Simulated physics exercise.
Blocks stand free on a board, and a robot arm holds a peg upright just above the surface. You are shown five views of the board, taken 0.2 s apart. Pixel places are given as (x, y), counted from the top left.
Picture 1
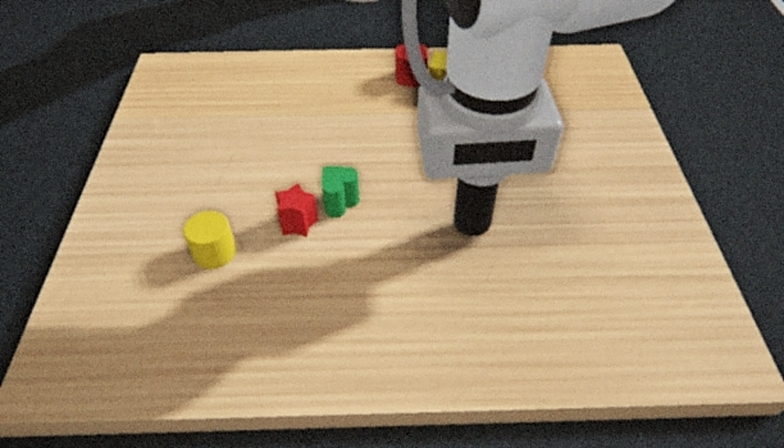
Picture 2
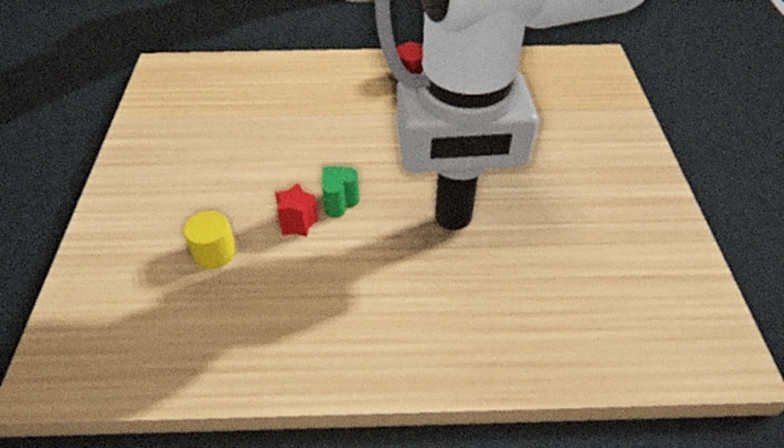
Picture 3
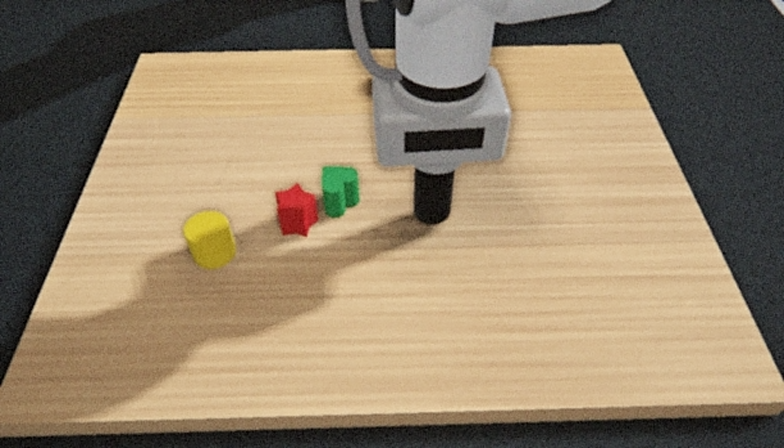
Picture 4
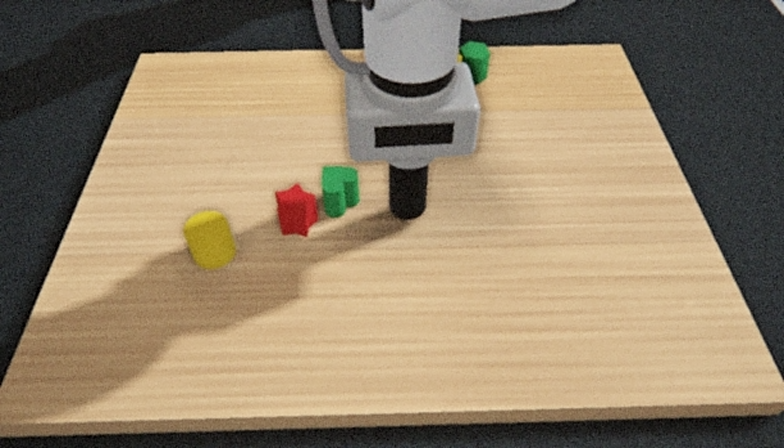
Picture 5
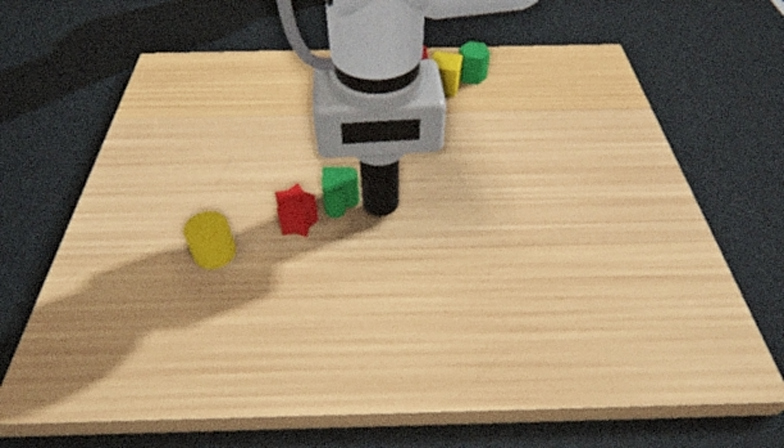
In this clip, a robot arm holding a black peg upright moves it steadily left across a wooden board toward a green block, while that block, a red star and a yellow cylinder stay still.
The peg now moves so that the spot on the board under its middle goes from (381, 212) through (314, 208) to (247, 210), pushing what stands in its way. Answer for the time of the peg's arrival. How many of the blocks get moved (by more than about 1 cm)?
I reckon the push displaces two of the blocks by more than 1 cm.
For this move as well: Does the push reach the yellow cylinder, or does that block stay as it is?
Once the path is done, it remains where it sat before.
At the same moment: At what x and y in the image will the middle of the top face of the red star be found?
My estimate: (270, 207).
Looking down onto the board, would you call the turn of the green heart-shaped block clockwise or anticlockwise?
Clockwise.
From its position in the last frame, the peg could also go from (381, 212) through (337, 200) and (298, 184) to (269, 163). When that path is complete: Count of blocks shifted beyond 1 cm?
The answer is a single block.
What follows on the original path. One third of the way, peg (335, 202); green heart-shaped block (308, 169).
Two thirds of the way, peg (290, 200); red star (275, 205), turned 30° anticlockwise; green heart-shaped block (282, 159), turned 30° clockwise.
At the end, peg (245, 203); yellow cylinder in place; red star (270, 207), turned 55° anticlockwise; green heart-shaped block (279, 158), turned 45° clockwise.
